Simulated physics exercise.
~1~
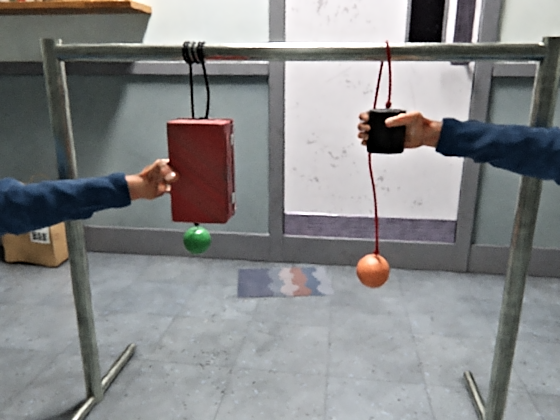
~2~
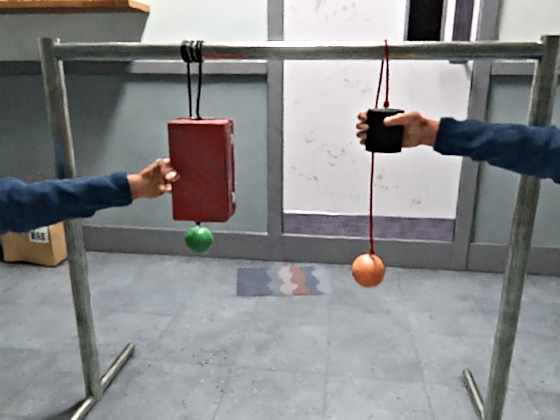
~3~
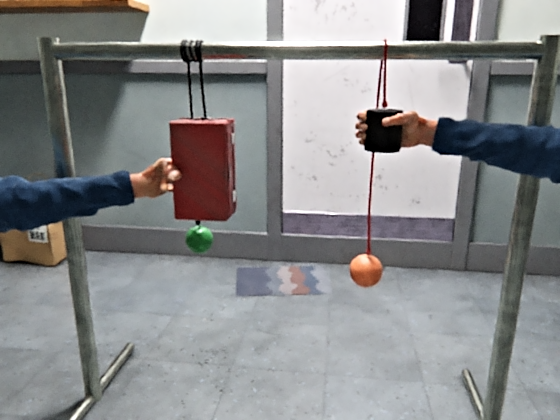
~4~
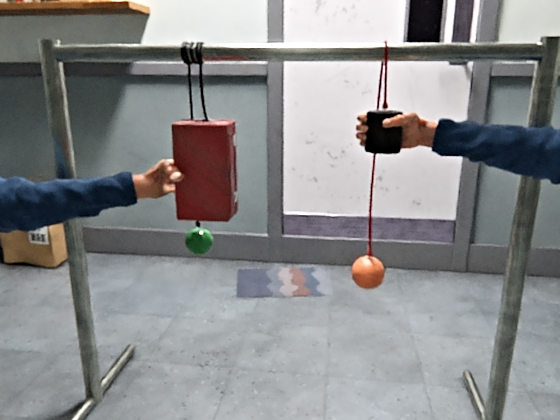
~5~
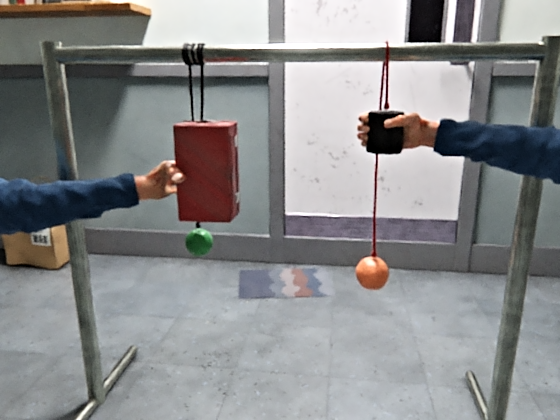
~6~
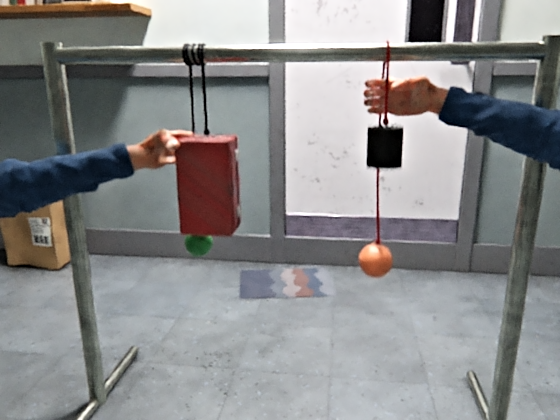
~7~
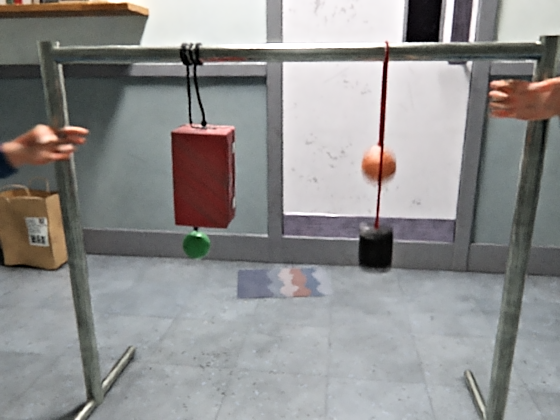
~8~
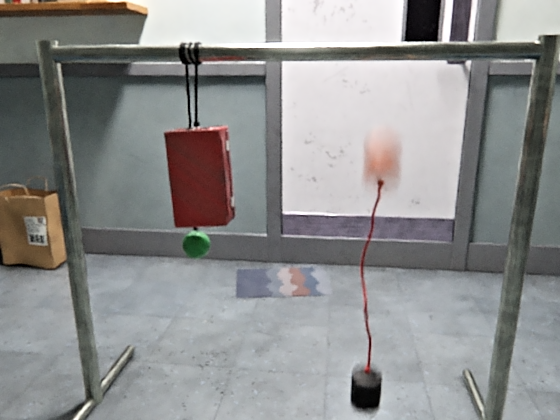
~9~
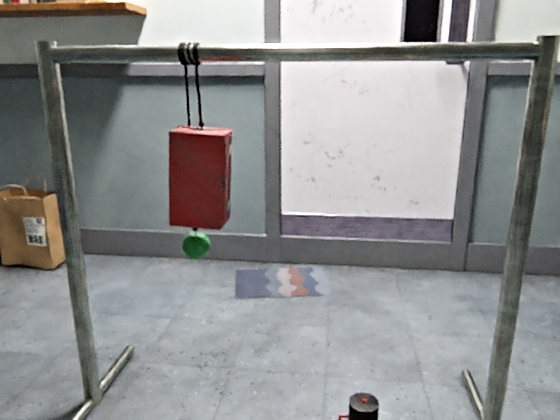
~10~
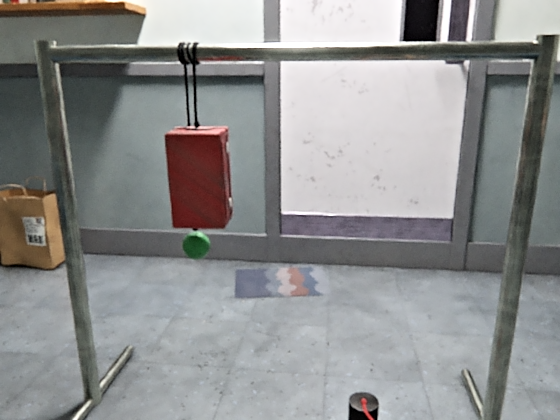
A black cylinder drops to the floor after hands let go, while a red box stays hanging.
